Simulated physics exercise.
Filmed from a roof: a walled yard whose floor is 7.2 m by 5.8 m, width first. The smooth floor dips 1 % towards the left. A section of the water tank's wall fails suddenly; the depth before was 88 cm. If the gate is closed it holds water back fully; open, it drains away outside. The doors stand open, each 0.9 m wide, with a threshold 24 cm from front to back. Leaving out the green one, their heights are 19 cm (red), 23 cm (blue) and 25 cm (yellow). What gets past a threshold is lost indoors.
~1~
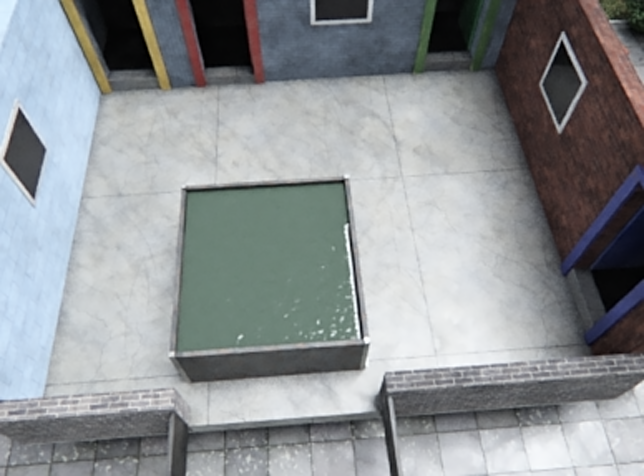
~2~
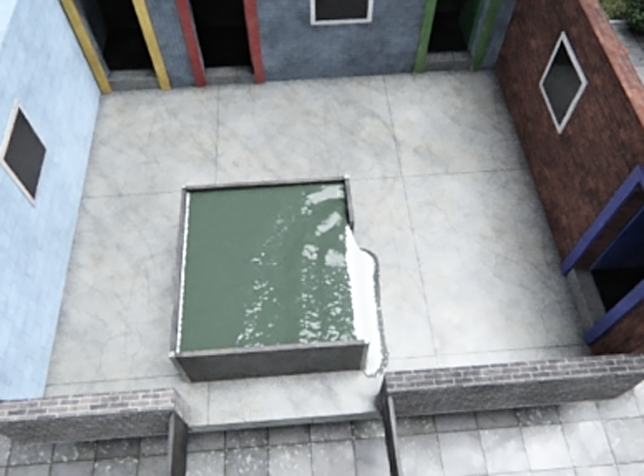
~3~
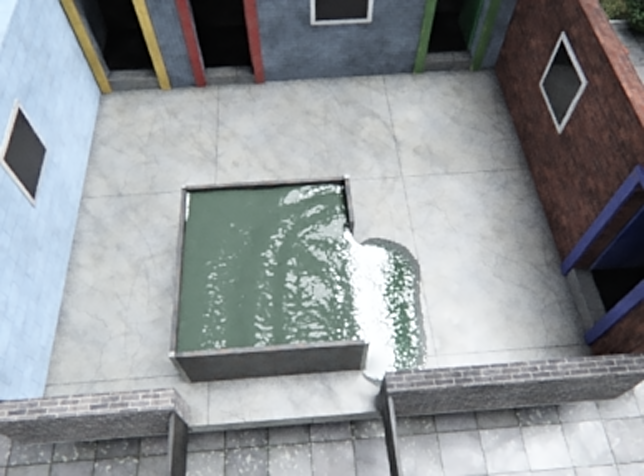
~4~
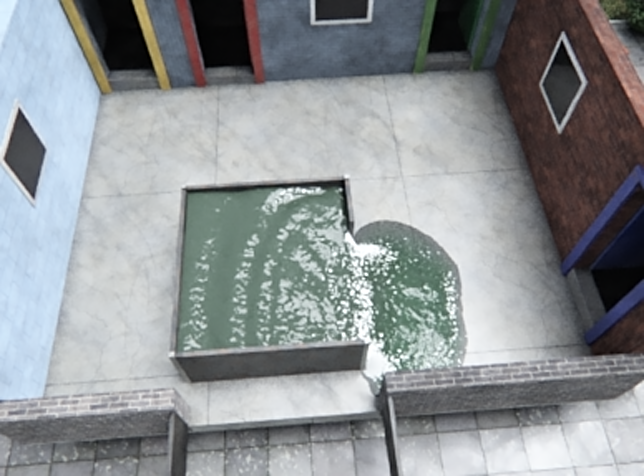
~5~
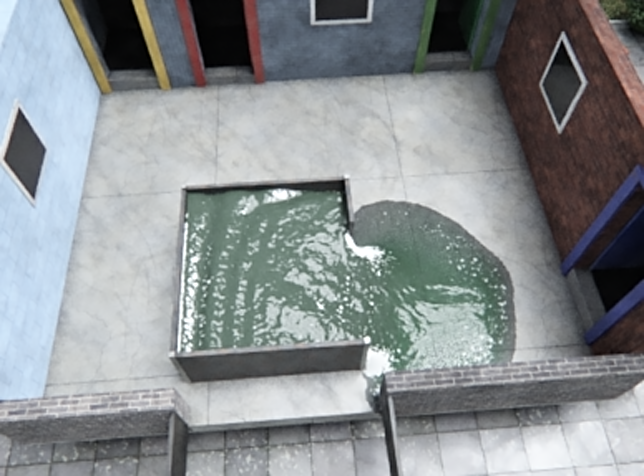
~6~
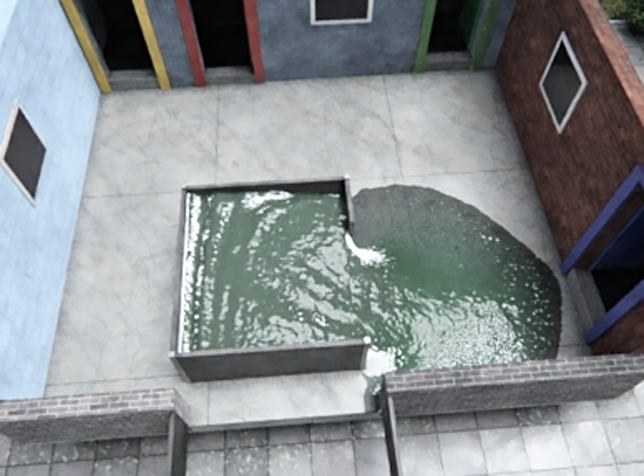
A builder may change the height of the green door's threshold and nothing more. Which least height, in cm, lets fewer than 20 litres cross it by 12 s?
At least 28 cm or so.
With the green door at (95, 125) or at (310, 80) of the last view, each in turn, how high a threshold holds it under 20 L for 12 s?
Roughly 21 and 10.5 cm.
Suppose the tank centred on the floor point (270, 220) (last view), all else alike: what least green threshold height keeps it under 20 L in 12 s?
Then roughly 27 cm.
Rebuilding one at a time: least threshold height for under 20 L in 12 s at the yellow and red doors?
Roughly 18 cm at yellow and 5.5 cm at red.
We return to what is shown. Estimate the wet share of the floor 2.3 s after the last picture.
Near 40 per cent is wet.
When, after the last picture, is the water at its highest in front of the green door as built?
Around 2.8 s.
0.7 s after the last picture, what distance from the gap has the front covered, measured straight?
About 4.0 m.
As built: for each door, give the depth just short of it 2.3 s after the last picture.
Depths in cm: Red 0, blue 42, green 26, yellow 0.
Then, 0.7 s after the last picture water covers 25 % of the floor, deepest (68 cm) near (588, 375); it has not reached the green door.
Then, 2.3 s after the last picture water covers 40 % of the floor, deepest (41 cm) near (575, 336); 26 cm at the green door, 0 litres in over its 23 cm threshold.
Then, 11.3 s after the last picture water covers 100 % of the floor, deepest (24 cm) near (40, 418); 8 cm at the green door, 65 litres in over its 23 cm threshold.
At the green door as built, the water peaked near 35 cm, 2.9 s after the last picture.
With a threshold of 25.5 cm, 37 litres would have come in within the 12 s; with 34.5 cm, 0 litres. So under 20 litres takes about 28 cm.
